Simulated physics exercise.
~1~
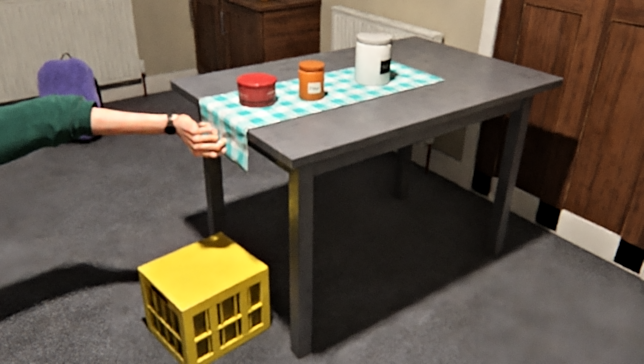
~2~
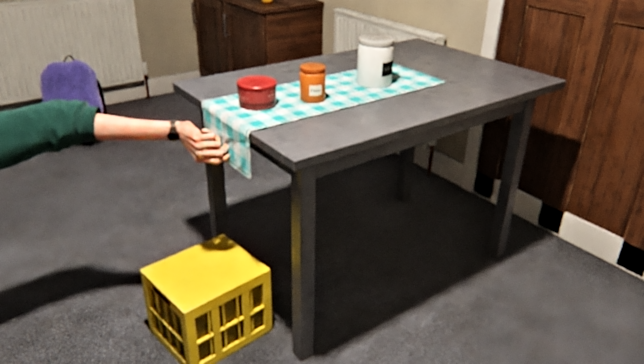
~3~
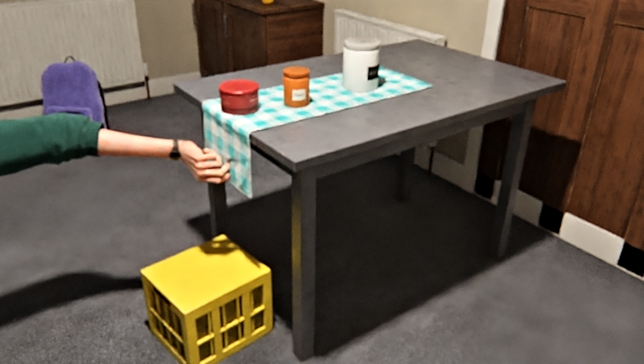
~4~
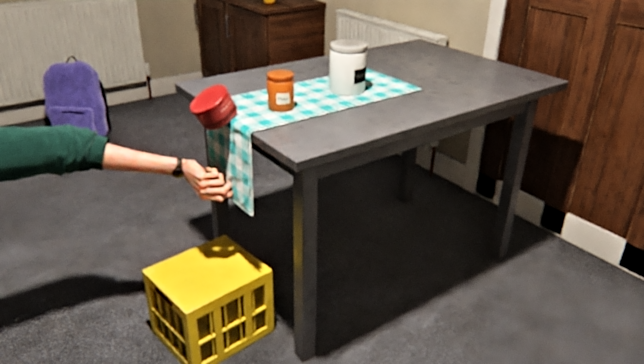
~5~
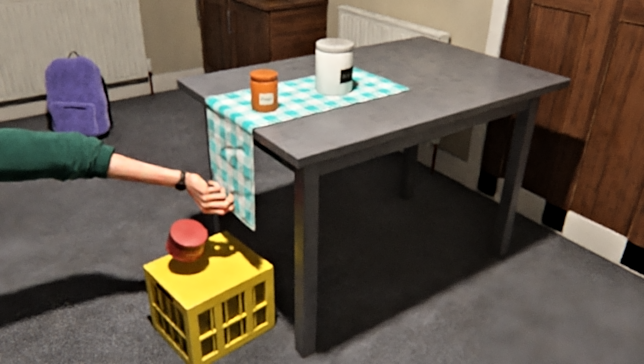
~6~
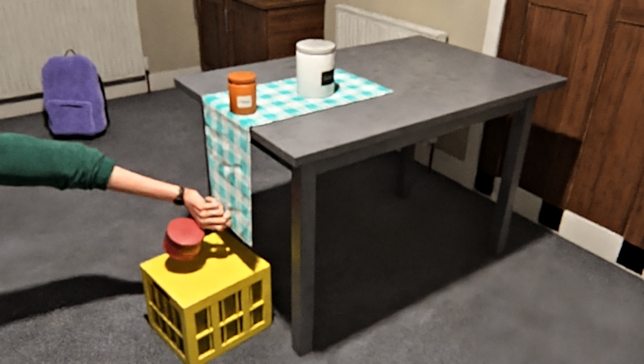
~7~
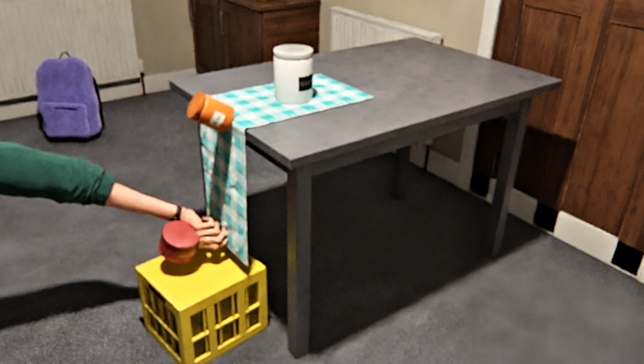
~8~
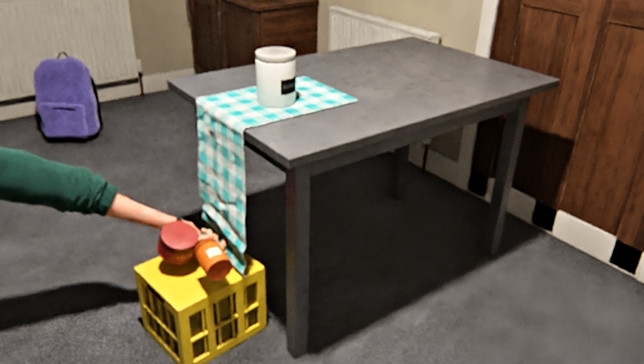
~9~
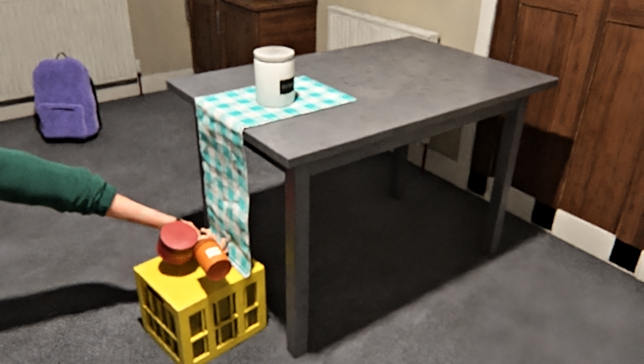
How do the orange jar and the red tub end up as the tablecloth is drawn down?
Both go over the table edge, the red tub first and then the orange jar, and they end up on the yellow crate.
A hand pulls a checked tablecloth down, tipping a red tub, then an orange jar, onto a yellow crate.
